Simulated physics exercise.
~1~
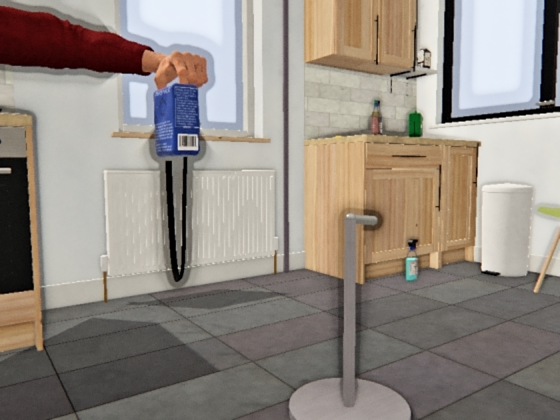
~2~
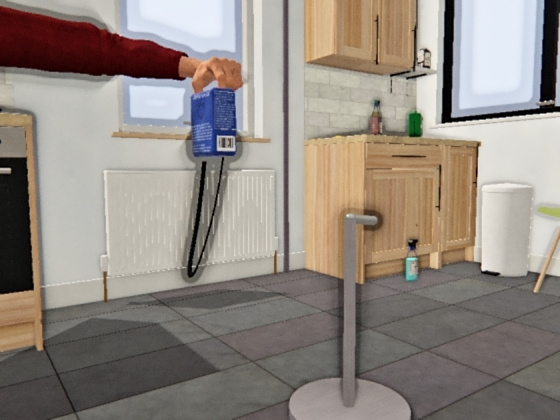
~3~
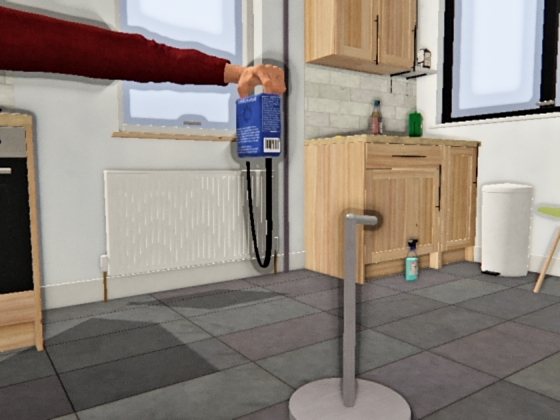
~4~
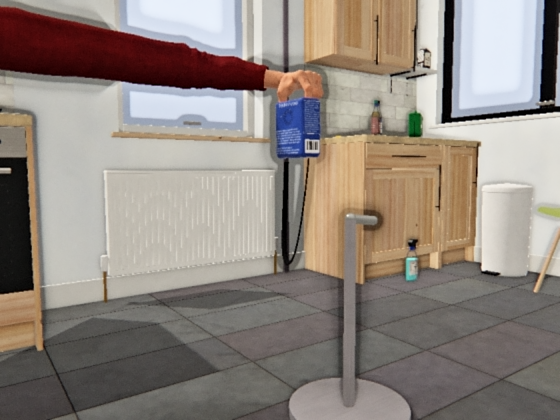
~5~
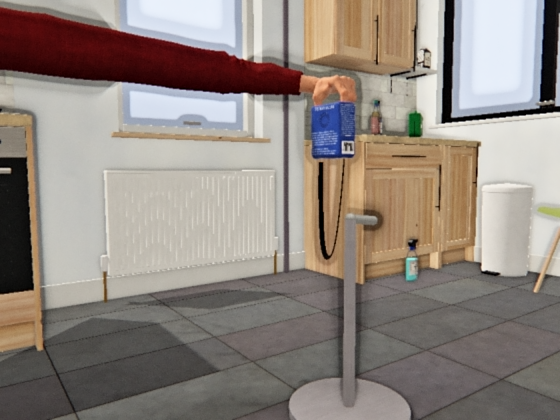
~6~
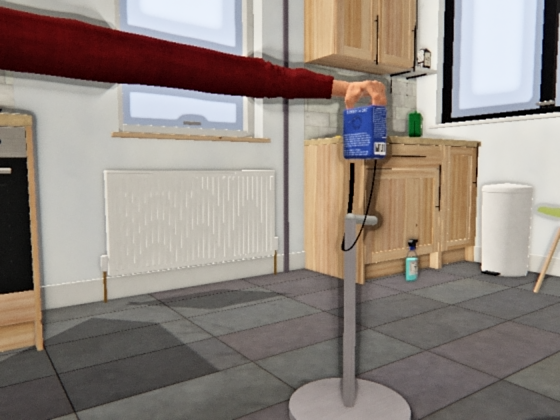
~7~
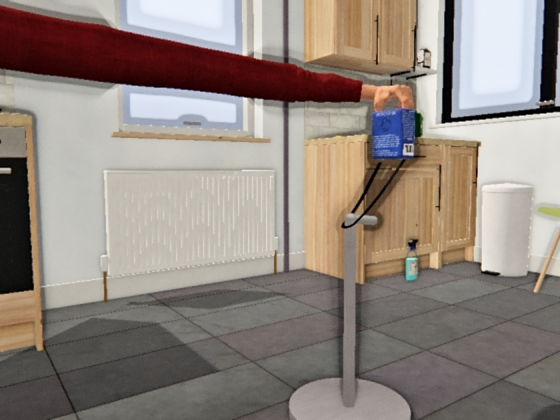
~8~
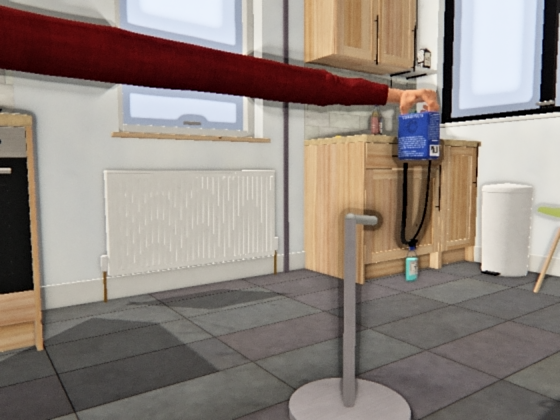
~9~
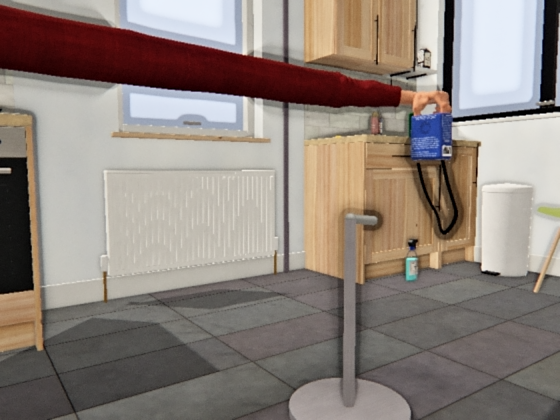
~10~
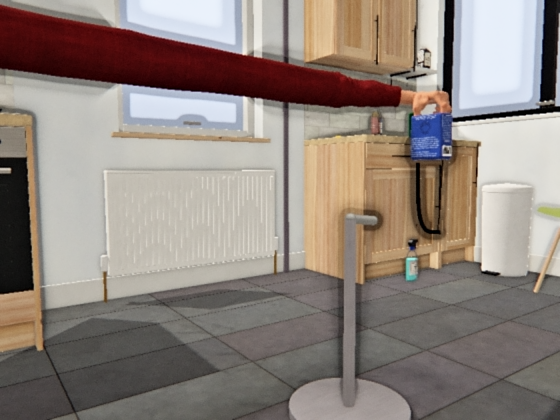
The clip opens on a kitchen with a radiator and wooden cabinets, where a hand in a red sleeve holds a blue pouch upright with a long dark loop hanging beneath it. The arm reaches in from the left and carries the pouch steadily right, toward a grey post with a short hook on top. As the pouch passes over the post, the trailing loop crosses the hook and swings up at a slant behind the moving pouch. It comes past freely, swings forward, and then hangs down again as the pouch stops to the right of the post, still held.
